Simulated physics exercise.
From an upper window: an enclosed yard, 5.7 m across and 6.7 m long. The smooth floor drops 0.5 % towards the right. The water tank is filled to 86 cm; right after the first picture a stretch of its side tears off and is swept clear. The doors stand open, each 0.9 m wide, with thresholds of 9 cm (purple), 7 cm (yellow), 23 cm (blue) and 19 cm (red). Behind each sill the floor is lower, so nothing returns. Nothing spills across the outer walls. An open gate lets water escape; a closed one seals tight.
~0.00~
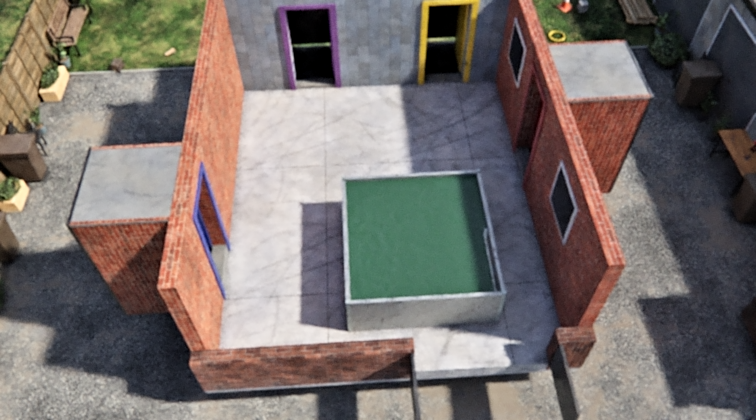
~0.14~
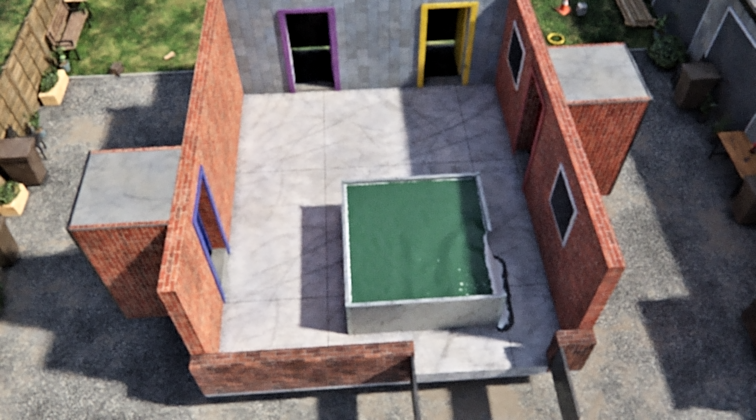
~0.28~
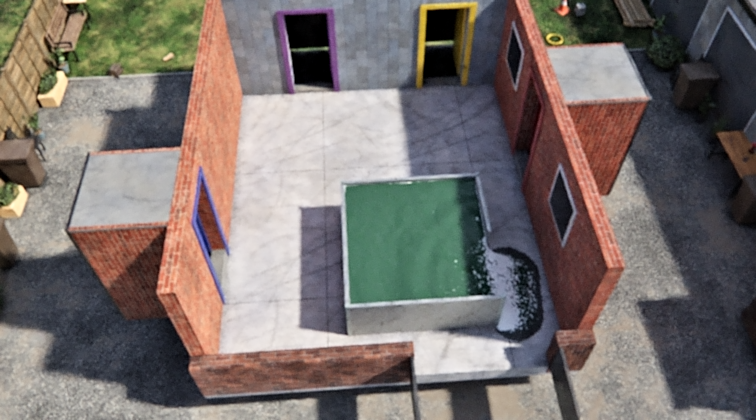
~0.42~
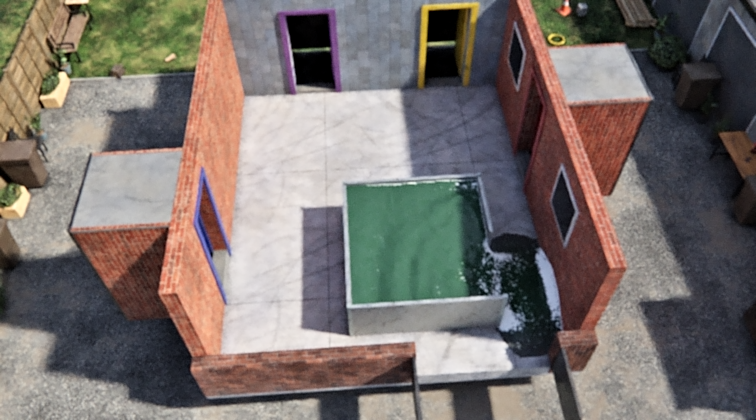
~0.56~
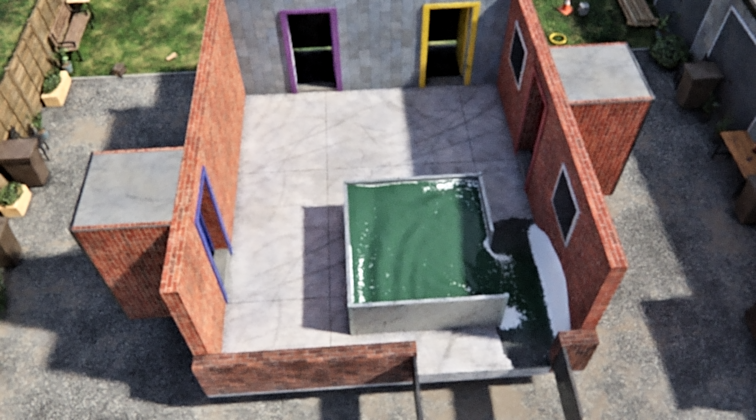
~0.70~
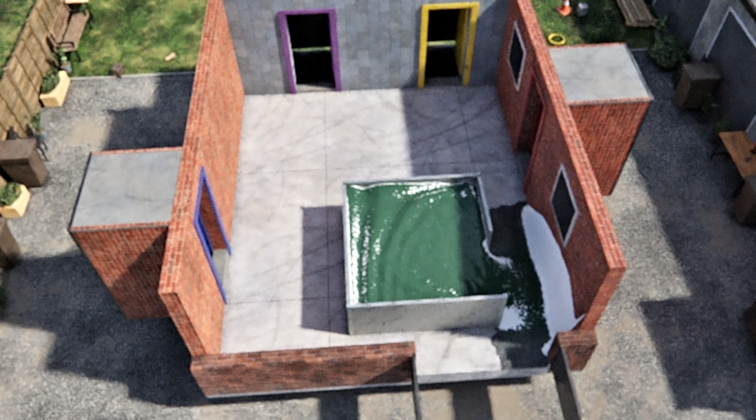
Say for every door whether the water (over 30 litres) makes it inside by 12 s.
Door by door: At the purple door it keeps below the limit; at the yellow door it exceeds the limit; at the blue door it keeps below the limit; at the red door it stays under the limit.
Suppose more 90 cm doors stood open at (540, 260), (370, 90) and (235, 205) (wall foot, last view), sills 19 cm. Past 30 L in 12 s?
In turn: Above, not over, below.
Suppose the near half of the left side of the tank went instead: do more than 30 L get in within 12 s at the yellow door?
Against that limit: Yellow above.
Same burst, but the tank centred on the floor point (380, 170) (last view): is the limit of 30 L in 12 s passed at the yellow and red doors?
Then: Yellow past it, red over.
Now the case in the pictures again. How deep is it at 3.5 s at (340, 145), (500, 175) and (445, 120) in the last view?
In that order: 0, 10 and 5 cm.
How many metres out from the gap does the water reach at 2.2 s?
Some 5.4 m out.
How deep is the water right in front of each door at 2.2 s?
In cm: Purple 0, yellow 8, blue 0, red 10.
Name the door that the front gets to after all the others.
The blue one.
After 1.4 s water covers 20 % of the floor and is deepest (82 cm) near (559, 342); purple door not reached, yellow door not reached, blue door not reached, red door 7 cm at the sill, 0 L in.
After 2.2 s water covers 40 % of the floor and is deepest (62 cm) near (559, 342); purple door not reached, yellow door 8 cm at the sill, 0 L in, blue door not reached, red door 10 cm at the sill, 0 L in.
After 3.5 s water covers 55 % of the floor and is deepest (40 cm) near (547, 295); purple door 4 cm at the sill, 0 L in, yellow door 27 cm at the sill, 145 L in, blue door not reached, red door 9 cm at the sill, 0 L in.
After 7.0 s water covers 80 % of the floor and is deepest (24 cm) near (554, 322); purple door 6 cm at the sill, 0 L in, yellow door 16 cm at the sill, 376 L in, blue door 1 cm at the sill, 0 L in, red door 6 cm at the sill, 0 L in.
After 12.0 s water covers 95 % of the floor and is deepest (14 cm) near (223, 333); purple door 7 cm at the sill, 0 L in, yellow door 9 cm at the sill, 450 L in, blue door 4 cm at the sill, 0 L in, red door 3 cm at the sill, 0 L in.
